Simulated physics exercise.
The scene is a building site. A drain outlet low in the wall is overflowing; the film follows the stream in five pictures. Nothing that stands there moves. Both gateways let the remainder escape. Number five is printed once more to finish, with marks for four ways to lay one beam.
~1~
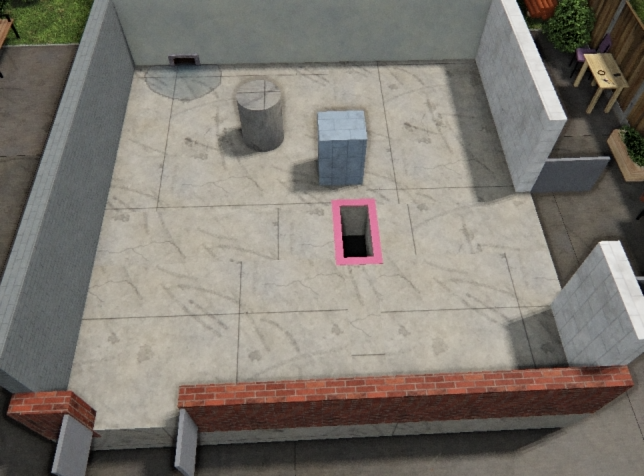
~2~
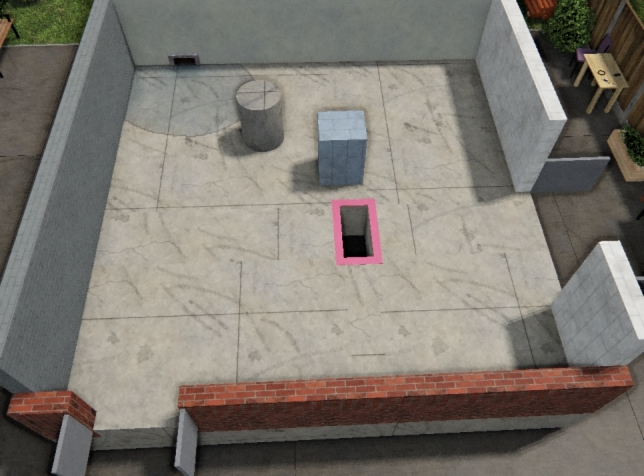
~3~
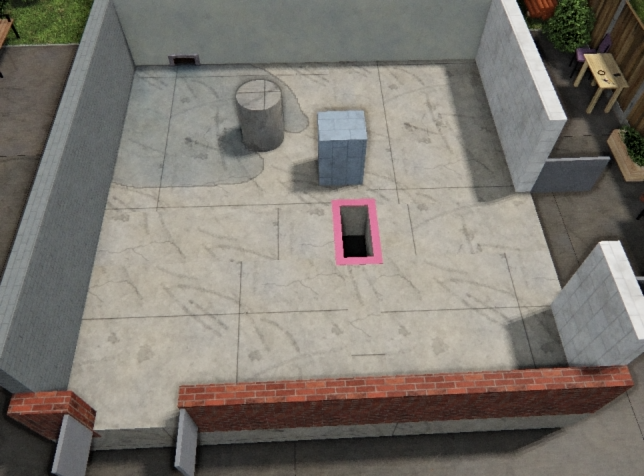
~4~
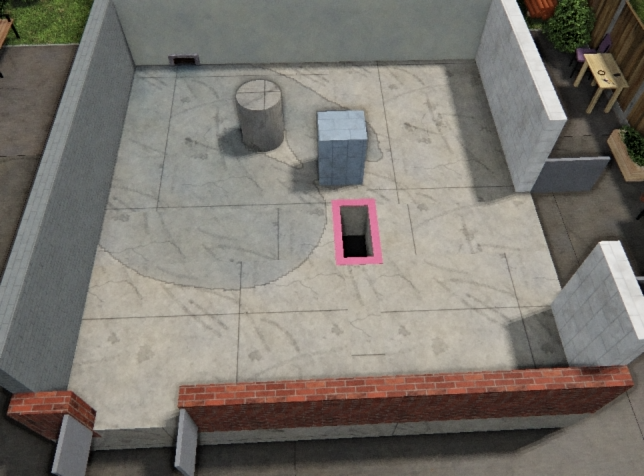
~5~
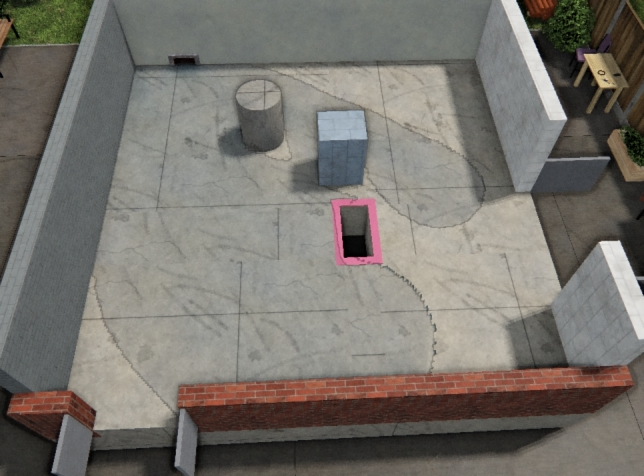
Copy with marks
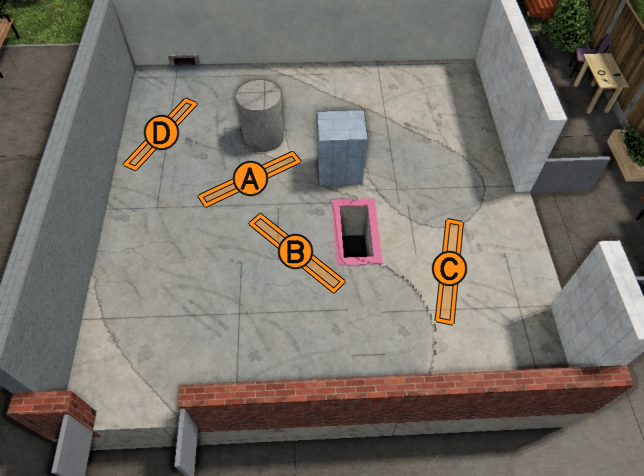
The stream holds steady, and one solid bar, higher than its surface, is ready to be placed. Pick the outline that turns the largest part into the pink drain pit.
B works best here.
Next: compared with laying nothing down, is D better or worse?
It is worse.
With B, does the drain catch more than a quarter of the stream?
No.
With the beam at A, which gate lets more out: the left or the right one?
The right one.
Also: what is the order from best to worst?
Best to worst: B, C, D, A.
On the marked copy, A from (203, 200) to (295, 157); B from (255, 219) to (338, 286); C from (444, 321) to (454, 222); D from (130, 166) to (190, 102).
For spot A, about 3 % of the stream goes into the pink drain pit, about 91 % out by the gates.
For spot B, about 18 % of the stream goes into the pink drain pit, about 78 % out by the gates.
For spot C, about 12 % of the stream goes into the pink drain pit, about 85 % out by the gates.
For spot D, about 8 % of the stream goes into the pink drain pit, about 85 % out by the gates.
